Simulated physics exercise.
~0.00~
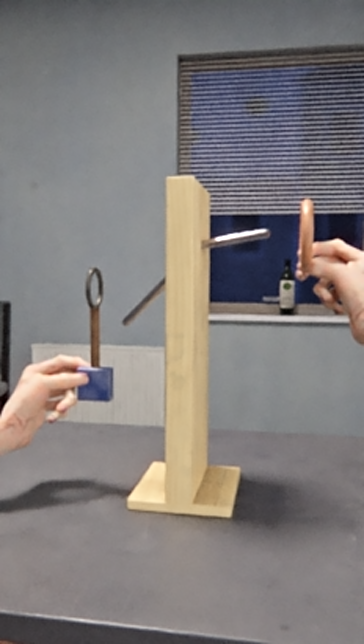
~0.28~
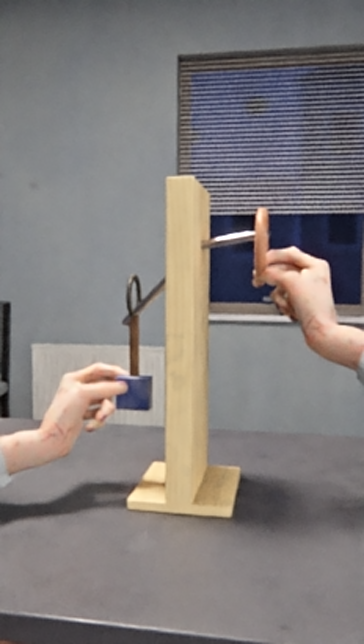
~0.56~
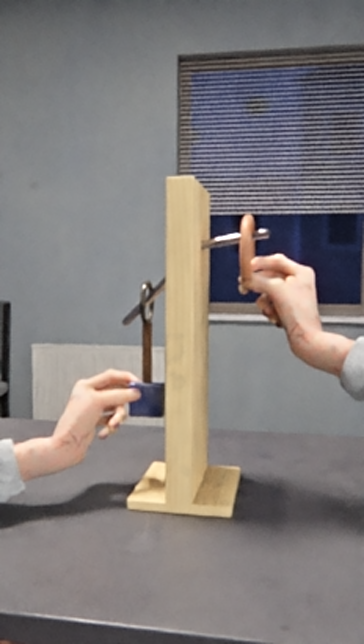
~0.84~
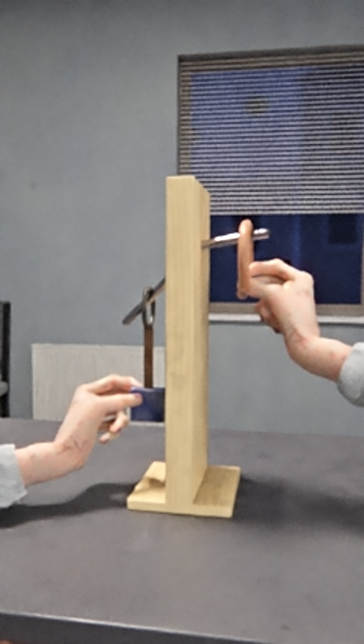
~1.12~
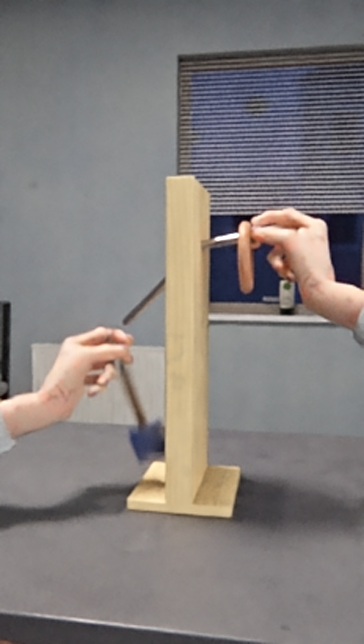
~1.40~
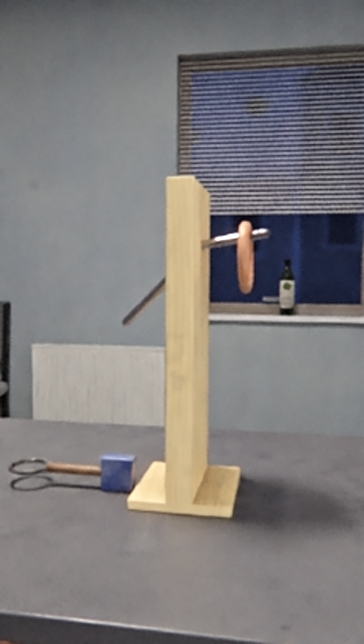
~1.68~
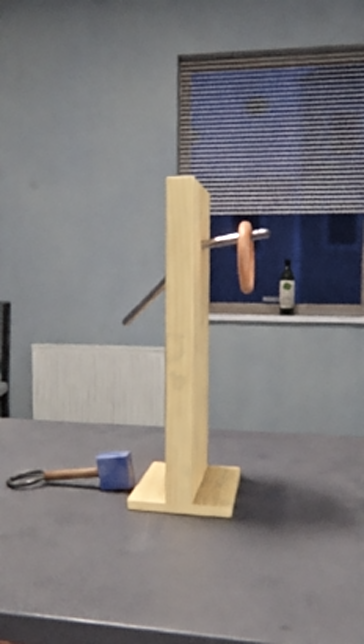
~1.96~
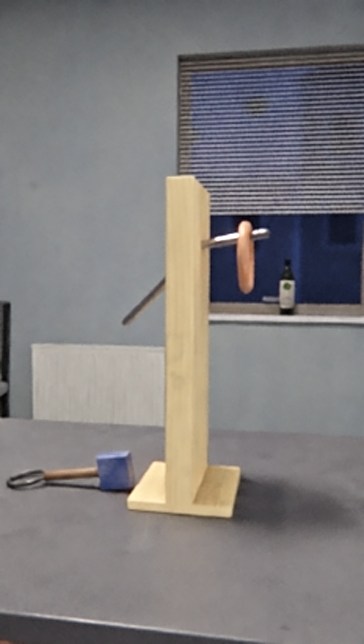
The footage shows two hands bringing a blue brush with a ringed handle and an orange ring to pegs on a wooden stand. After they let go, the brush drops to the table and the orange ring stays hanging on the right peg.
